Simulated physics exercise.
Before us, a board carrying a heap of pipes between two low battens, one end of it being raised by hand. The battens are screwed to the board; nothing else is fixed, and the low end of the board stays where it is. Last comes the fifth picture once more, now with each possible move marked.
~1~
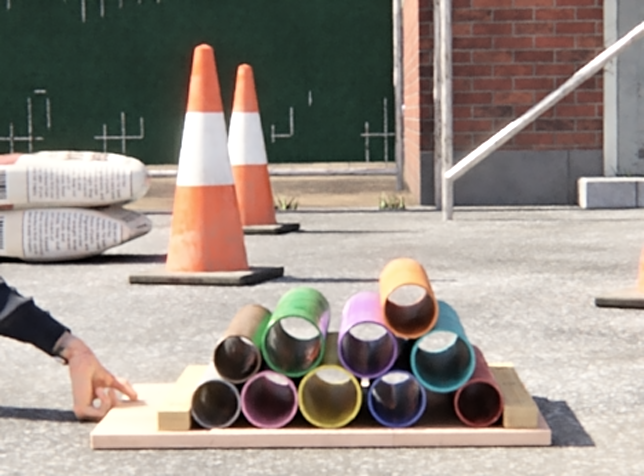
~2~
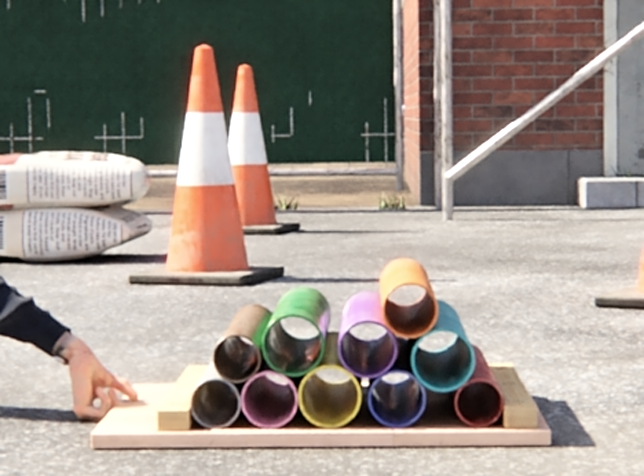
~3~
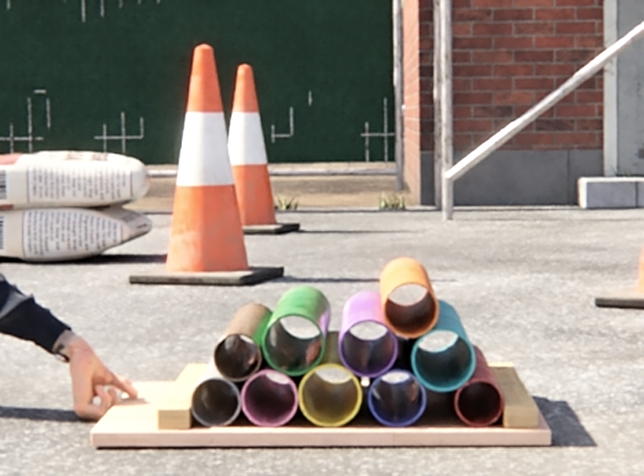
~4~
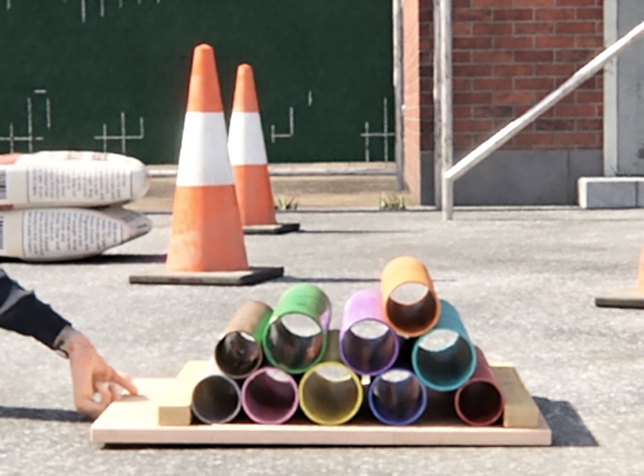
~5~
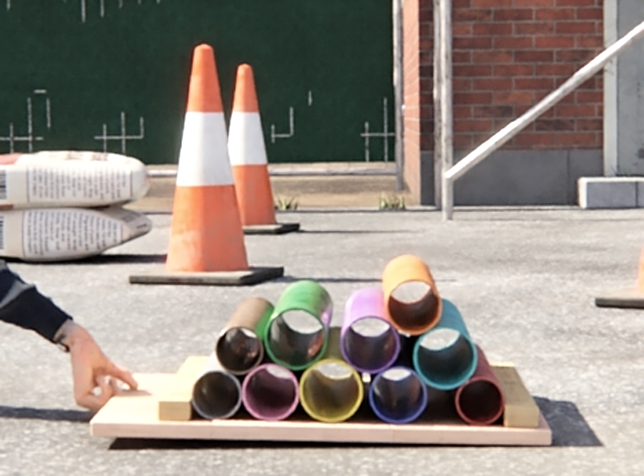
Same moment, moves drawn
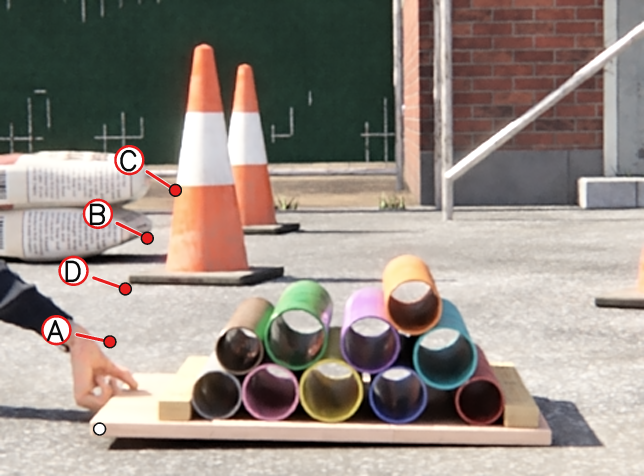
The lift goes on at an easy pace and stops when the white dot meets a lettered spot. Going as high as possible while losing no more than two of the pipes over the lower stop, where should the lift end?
Lift it to D and no more.
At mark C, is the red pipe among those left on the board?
Yes, with C.
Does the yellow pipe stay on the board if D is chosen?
Yes, with D.
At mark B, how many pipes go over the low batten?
The count is three.
On the marked copy, A at (110, 342); B at (147, 238); C at (175, 190); D at (126, 289); the white dot at (99, 429).
Following D. Soon after the start, board at 14°.
Later, board at 20°.
In the end, board at 20°, two over the low batten (turquoise, orange).
As for the rest, A two over the low batten (turquoise, orange); B three over the low batten (turquoise, purple, orange); C four over the low batten (turquoise, green, purple, orange).
